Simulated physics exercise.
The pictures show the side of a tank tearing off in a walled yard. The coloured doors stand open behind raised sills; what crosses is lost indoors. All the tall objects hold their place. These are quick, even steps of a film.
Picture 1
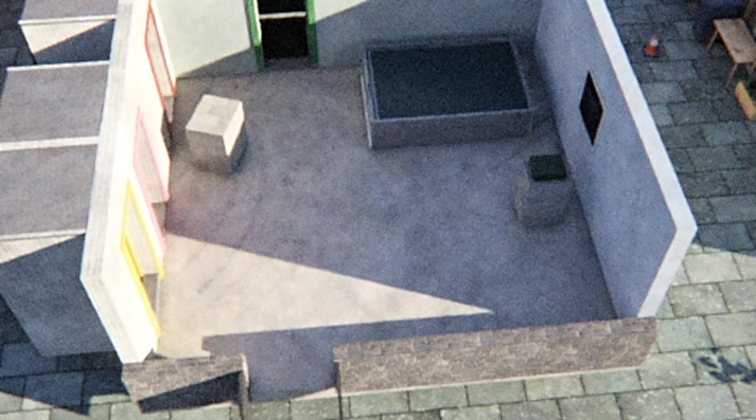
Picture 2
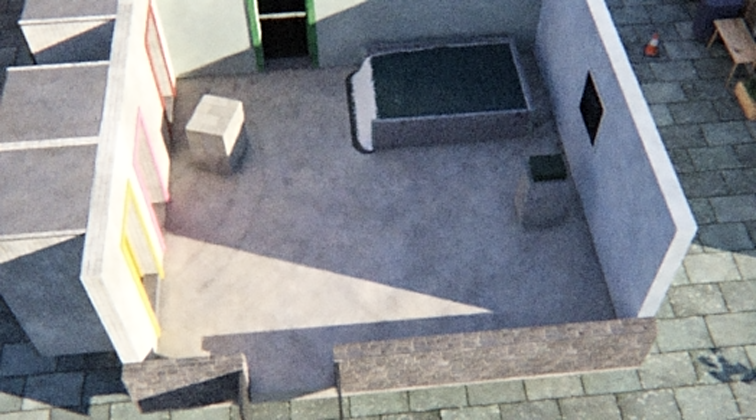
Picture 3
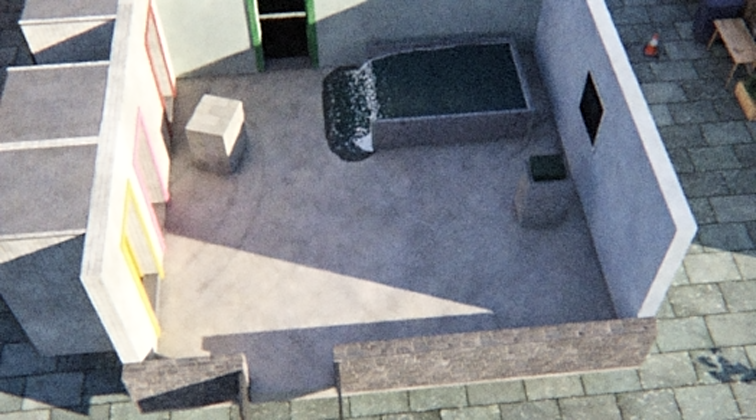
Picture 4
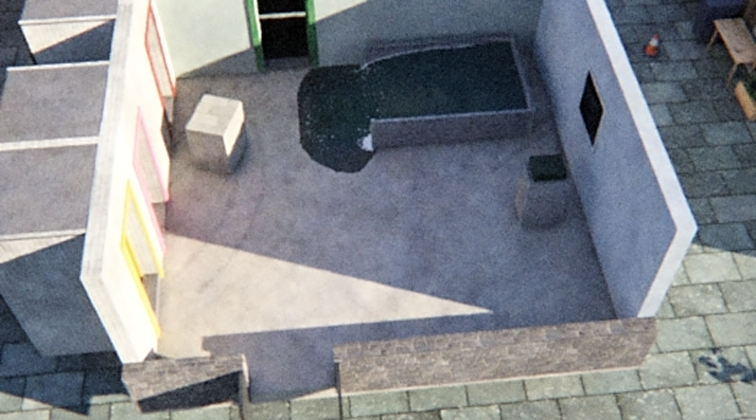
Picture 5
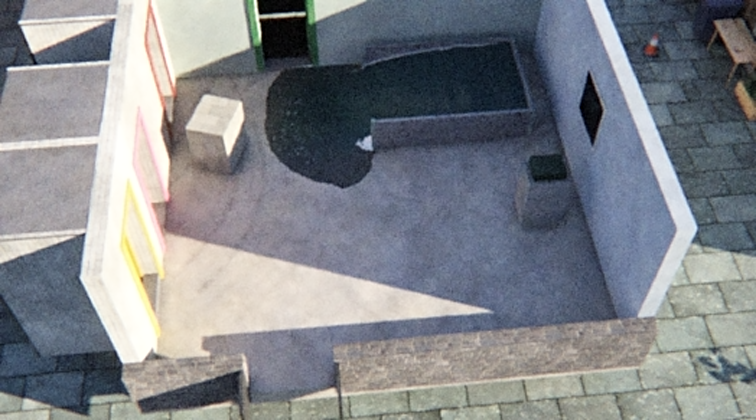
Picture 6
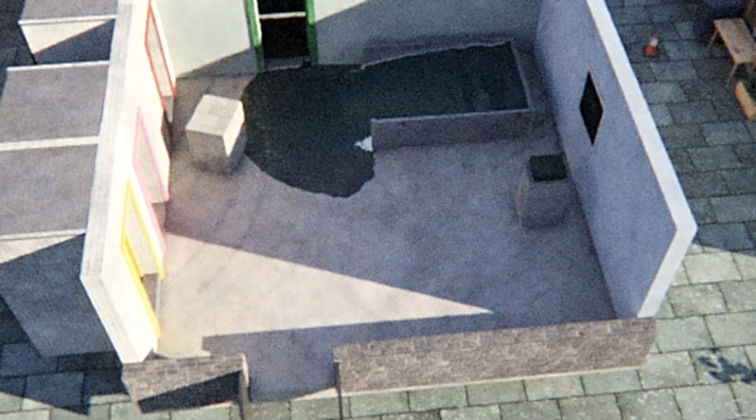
Dark water burst out of the left side of a low walled tank in a yard with coloured doors, then spread left and forward across the floor in a widening pool, reaching the pale block.
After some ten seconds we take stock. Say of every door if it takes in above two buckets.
One by one: The pink door takes more than that; the yellow door stays under that; the red door takes more than that; the green door takes more than that.
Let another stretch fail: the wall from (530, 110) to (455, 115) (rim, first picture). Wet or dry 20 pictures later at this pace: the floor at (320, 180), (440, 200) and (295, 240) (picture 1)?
In turn: Clear, covered, no water.
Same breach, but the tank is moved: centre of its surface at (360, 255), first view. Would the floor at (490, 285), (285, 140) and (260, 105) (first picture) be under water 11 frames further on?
As listed: Free of water, free of water, not flooded.
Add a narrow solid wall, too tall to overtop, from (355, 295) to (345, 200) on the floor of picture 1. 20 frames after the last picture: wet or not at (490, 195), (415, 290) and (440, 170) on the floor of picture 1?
In turn: No water, clear, no water.
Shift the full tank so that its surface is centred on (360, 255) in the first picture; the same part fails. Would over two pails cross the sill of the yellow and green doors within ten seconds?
Then: The yellow door floods; the green door is under.
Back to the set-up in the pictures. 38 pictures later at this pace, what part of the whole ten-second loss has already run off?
About 80 per cent.
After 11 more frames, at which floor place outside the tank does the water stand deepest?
I would point to (185, 90).
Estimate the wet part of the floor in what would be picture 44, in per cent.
Near 55 in a hundred.
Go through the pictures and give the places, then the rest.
The first picture shows the water tank at (445, 81) is whole and still.
In the second picture, the front is at (370, 151), out from the gap at (370, 102).
In the third picture, water pours out at (370, 103) and has run to (346, 156).
In the fourth picture, the front is at (318, 69), out from the gap at (370, 103).
In the fifth picture, water pours out at (370, 104) and has run to (275, 146).
In the sixth picture, water pours out at (370, 103) and has run to (248, 148).
A moment on, water covers 25 % of the floor; the pink door not reached, the yellow door not reached, the red door under two buckets in, the green door wet at the sill, nothing in.
Next, water covers 35 % of the floor; the pink door under two buckets in, the yellow door not reached, the red door far over two buckets in, the green door under two buckets in.
Then, water covers 45 % of the floor; the pink door over two buckets in, the yellow door wet at the sill, nothing in, the red door far over two buckets in, the green door over two buckets in.
Later, water covers 55 % of the floor; the pink door over two buckets in, the yellow door wet at the sill, nothing in, the red door far over two buckets in, the green door over two buckets in.
In the end, water covers 85 % of the floor; the pink door over two buckets in, the yellow door wet at the sill, nothing in, the red door far over two buckets in, the green door over two buckets in.
